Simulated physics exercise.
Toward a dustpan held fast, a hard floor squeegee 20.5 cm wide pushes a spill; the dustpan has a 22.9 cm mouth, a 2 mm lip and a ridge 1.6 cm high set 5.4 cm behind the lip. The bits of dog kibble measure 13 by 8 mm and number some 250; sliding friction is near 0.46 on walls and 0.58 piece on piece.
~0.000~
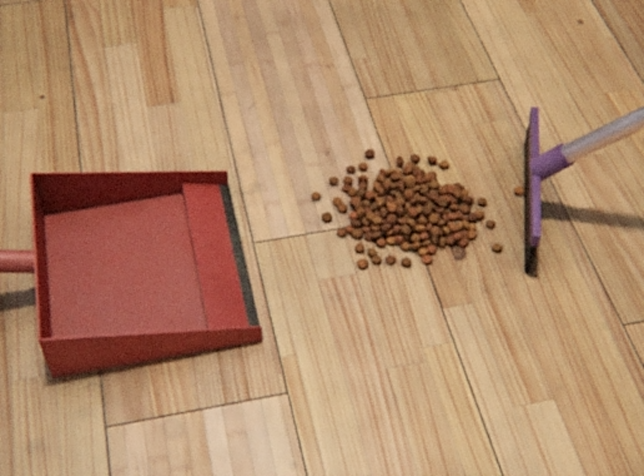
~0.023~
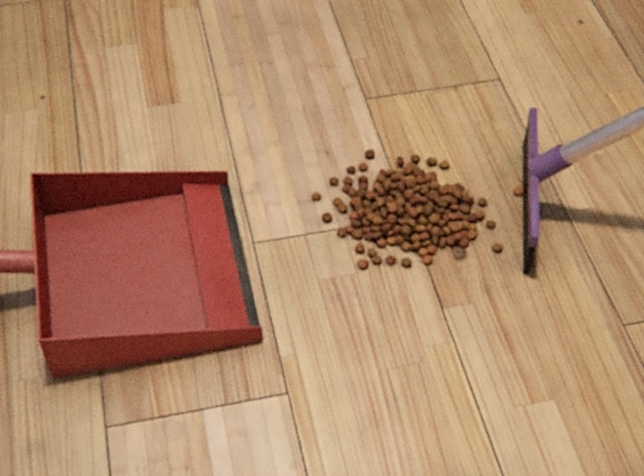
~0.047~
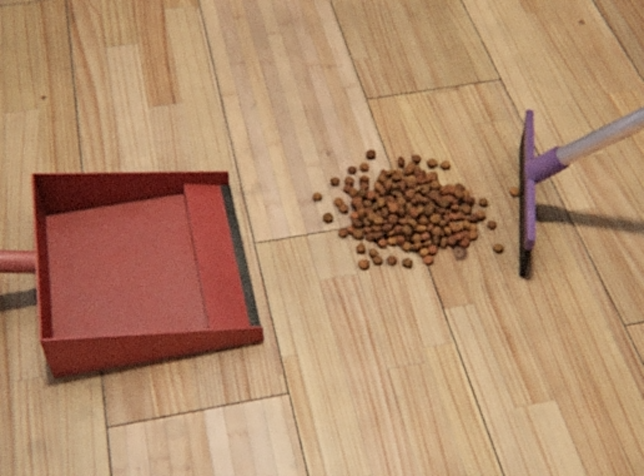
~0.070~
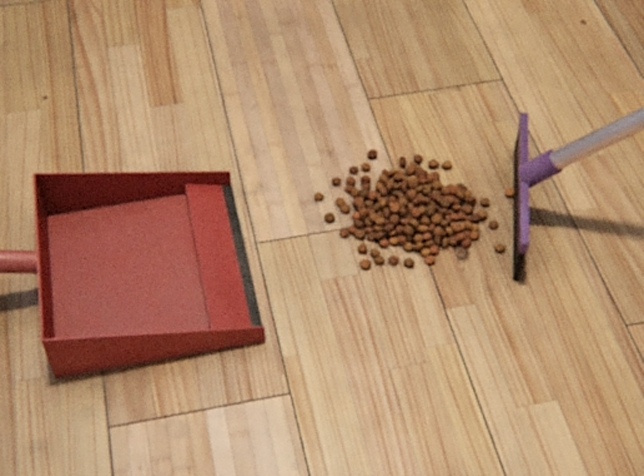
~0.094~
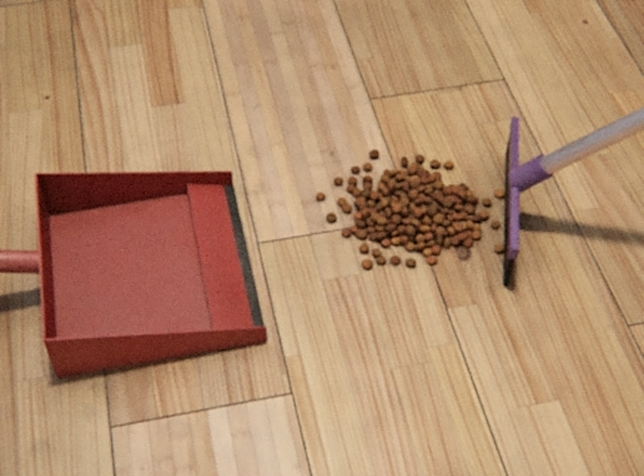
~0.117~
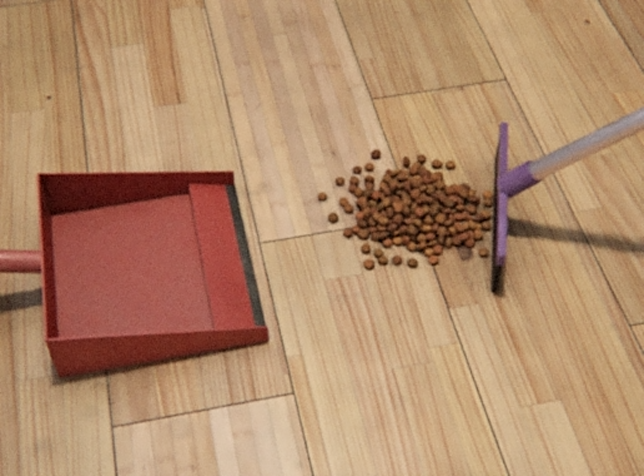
A red dustpan sat still on a wooden floor to the left of a heap of brown kibble, while a purple squeegee slid a short way left from the right, reaching the heap's near edge.
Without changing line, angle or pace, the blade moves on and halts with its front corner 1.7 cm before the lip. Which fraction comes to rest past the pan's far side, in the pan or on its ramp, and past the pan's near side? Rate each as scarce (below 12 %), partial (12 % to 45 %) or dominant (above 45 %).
Ratings: Far side - scarce; pan - scarce; near side - scarce.
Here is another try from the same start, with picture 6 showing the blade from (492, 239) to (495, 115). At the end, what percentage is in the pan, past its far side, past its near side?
Per cent by place - pan 30, far side 35, near side 0.
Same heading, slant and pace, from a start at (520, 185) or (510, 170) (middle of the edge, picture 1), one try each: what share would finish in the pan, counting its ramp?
Close to 10 in a hundred, then close to 15 in a hundred.
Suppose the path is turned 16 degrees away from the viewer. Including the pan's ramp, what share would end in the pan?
That gives near 15 in a hundred.
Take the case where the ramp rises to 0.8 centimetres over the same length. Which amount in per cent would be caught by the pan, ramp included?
I'd put it near 5 per cent, ramp counted.
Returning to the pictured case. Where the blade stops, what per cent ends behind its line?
About 35 percent.
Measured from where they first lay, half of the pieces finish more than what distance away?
It works out to roughly 14 cm.
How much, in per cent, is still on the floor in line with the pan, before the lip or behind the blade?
Some 90 per cent.
Then, at 0.28 s, middle of the blade 16 cm from the lip; 0 % over the lip, far side 0 %, near side 0 %.
After 0.38 s, middle of the blade 8 cm from the lip; 0 % over the lip, far side 0 %, near side 0 %.
After 0.62 s, middle of the blade 5 cm from the lip; 5 % over the lip, far side 5 %, near side 0 %.
In the end, at 1.1 s, far side 5 %, pan 5 %, near side 0 %, in front of the lip or behind the blade 90 %.
